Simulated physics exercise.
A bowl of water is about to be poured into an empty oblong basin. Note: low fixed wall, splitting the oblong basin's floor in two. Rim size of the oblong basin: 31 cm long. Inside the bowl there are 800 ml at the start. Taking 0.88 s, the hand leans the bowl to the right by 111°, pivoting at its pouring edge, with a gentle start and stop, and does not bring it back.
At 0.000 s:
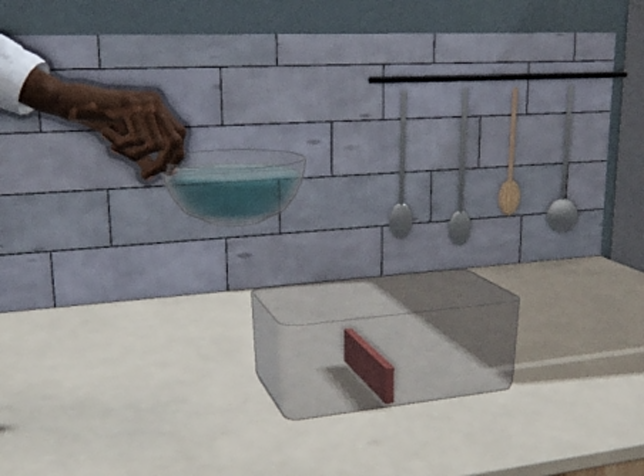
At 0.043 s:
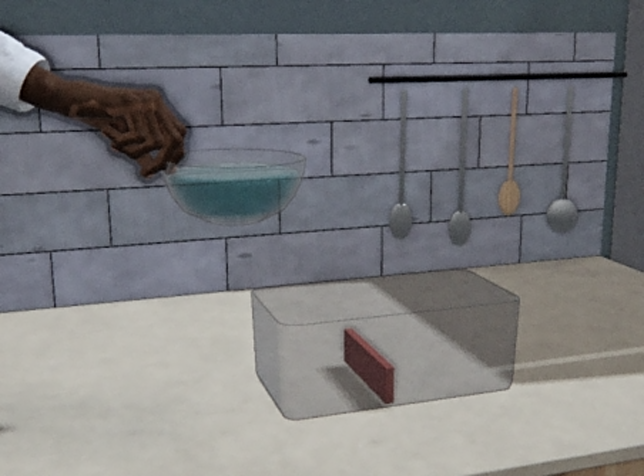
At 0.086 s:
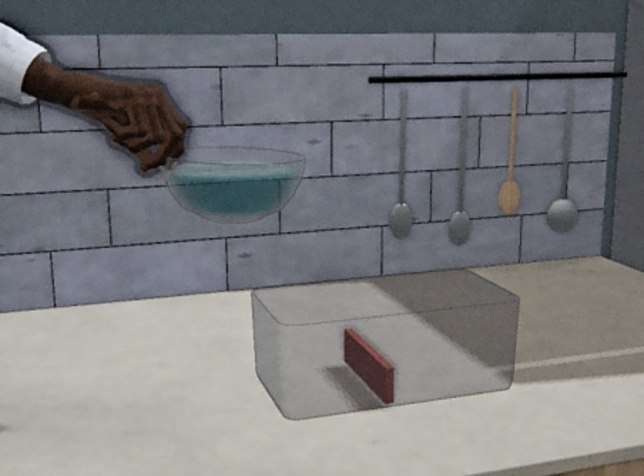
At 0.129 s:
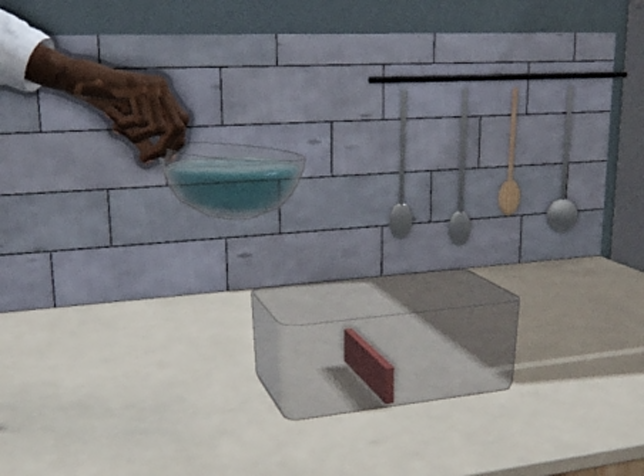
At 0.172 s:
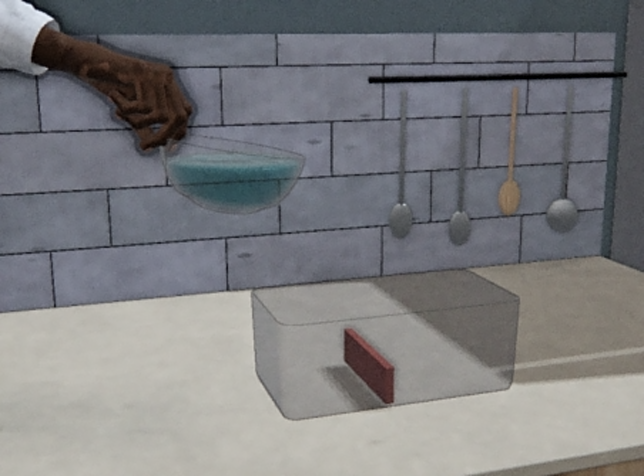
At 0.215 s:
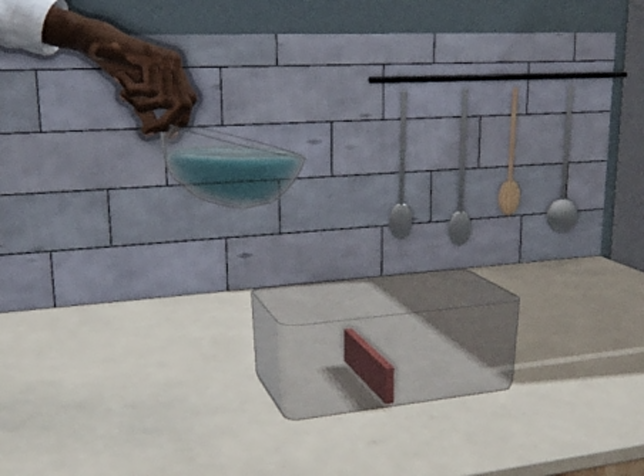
The clip shows a hand holding a clear bowl of bluish water above and left of a transparent basin with a low red wall inside, gradually tilting the bowl to the right while the basin stays still.
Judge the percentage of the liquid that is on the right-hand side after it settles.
My estimate is 81 %.
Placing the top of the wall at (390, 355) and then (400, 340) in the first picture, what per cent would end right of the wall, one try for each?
65 % and 60 %.
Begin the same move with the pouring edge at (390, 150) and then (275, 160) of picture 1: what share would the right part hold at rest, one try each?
Try 1: Approx. 50 %; try 2: Approx. 75 %.
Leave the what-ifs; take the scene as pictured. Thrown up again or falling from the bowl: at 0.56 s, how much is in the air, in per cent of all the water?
Near 56 per cent of it all.
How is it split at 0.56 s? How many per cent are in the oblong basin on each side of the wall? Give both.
I'd say some 4 in a hundred on the left and 2 on the right.
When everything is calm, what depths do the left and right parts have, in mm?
Final reading - left some 6 mm, right some 24 mm.
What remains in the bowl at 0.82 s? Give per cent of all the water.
0 per cent or so.
After 0.56 s the tilt is 79° and 39 per cent is still to pour, 4 is left of the wall and 2 right of it.
After 0.82 s the tilt is 110° and 0 per cent is still to pour, 6 is left of the wall and 78 right of it.
After 1.09 s the tilt is 111° and 0 per cent is still to pour, 15 is left of the wall and 81 right of it.
After 1.38 s the tilt is 111° and 0 per cent is still to pour, 15 is left of the wall and 81 right of it.
In the end 15 per cent lies left of the wall, 81 right of it and 3 outside.
